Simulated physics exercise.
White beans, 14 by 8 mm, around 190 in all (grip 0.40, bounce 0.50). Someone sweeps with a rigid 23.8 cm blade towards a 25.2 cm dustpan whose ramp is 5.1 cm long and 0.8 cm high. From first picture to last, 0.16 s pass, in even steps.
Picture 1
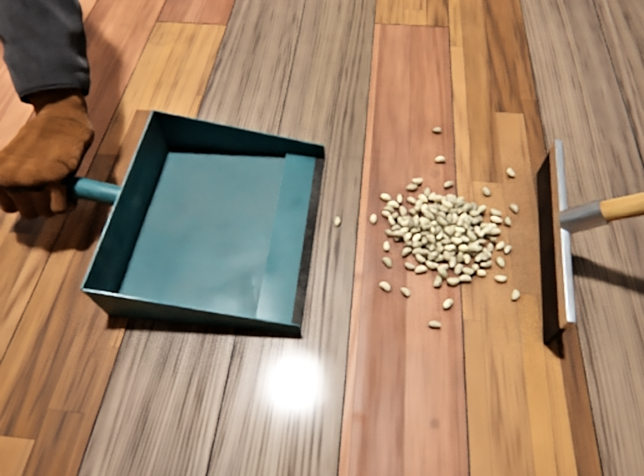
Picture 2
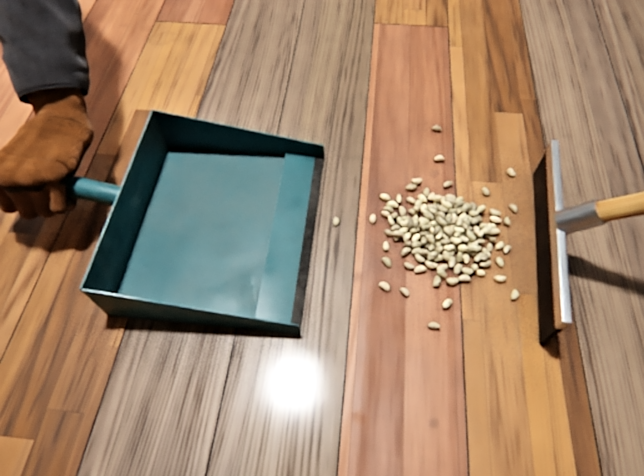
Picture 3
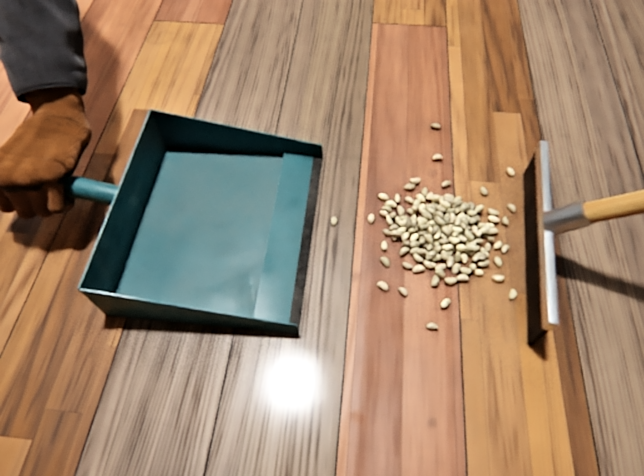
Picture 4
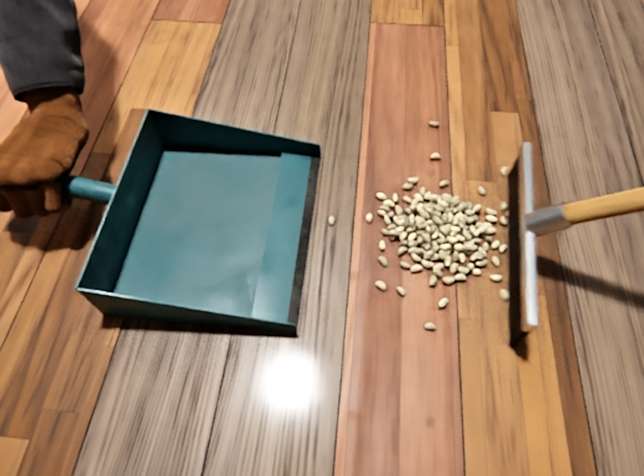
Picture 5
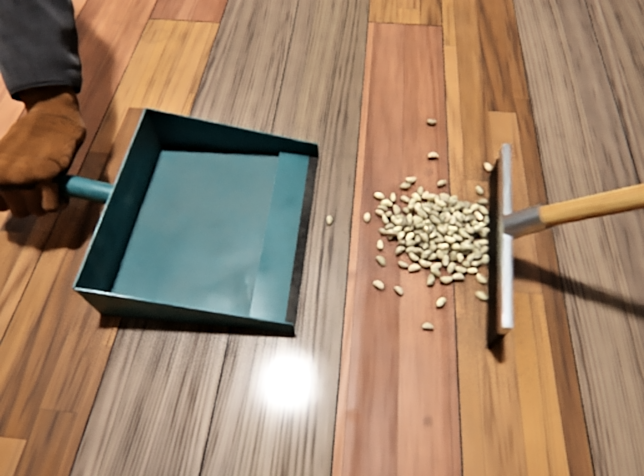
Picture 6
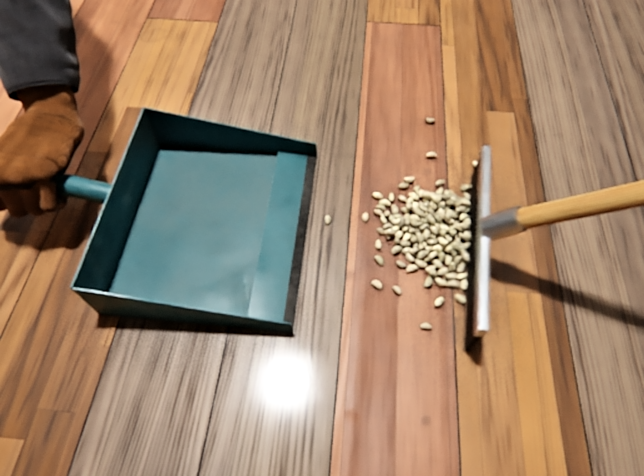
A gloved hand holds a teal dustpan while a blade pushes white beans left across floorboards.
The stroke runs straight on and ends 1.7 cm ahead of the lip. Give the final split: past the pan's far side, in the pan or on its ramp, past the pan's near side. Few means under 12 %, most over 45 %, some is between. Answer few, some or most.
Far side: Few, pan: Some, near side: Few.
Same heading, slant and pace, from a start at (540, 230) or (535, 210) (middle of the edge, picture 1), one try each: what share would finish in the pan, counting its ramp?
Some 40 and 50 per cent.
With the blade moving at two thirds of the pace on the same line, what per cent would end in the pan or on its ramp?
In that case some 30 per cent.
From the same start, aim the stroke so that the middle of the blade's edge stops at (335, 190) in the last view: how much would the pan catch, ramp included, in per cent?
About 50 per cent.
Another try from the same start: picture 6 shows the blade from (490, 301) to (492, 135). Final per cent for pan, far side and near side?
Pan 50, far 10, near 0.
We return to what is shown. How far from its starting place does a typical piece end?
Some 16 cm.
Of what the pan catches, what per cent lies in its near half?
Some 60 per cent.
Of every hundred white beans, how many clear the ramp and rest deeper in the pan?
Roughly 5 per cent.
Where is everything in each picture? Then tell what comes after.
The first picture shows blade from (566, 323) to (555, 149), moved 0.0 cm, 0 of the pieces shifted so far; middle of the pieces at (446, 232); pan at (211, 228).
The second picture shows blade from (562, 323) to (551, 149), moved 0.4 cm, 0 of the pieces shifted so far; middle of the pieces at (445, 231).
The third picture shows blade from (549, 324) to (541, 150), moved 1.5 cm, 1 of the pieces shifted so far; middle of the pieces at (444, 231).
The fourth picture shows blade from (529, 326) to (524, 151), moved 3.3 cm, 4 of the pieces shifted so far; middle of the pieces at (442, 231).
The fifth picture shows blade from (504, 328) to (504, 153), moved 5.5 cm, 20 of the pieces shifted so far; middle of the pieces at (433, 228).
The sixth picture shows blade from (480, 331) to (484, 154), moved 7.8 cm, 114 of the pieces shifted so far; middle of the pieces at (428, 227); pan at (203, 226).
Then, 0.14 s after the last picture, middle of the blade 11 cm from the lip; 0 % over the lip, far side 0 %, near side 0 %.
Then, 0.24 s after the last picture, middle of the blade 5 cm from the lip; 0 % over the lip, far side 5 %, near side 0 %.
Then, 0.46 s after the last picture, middle of the blade 3 cm from the lip; 40 % over the lip, far side 5 %, near side 0 %.
In the end, far side 5 %, pan 40 %, near side 0 %, in front of the lip or behind the blade 55 %.
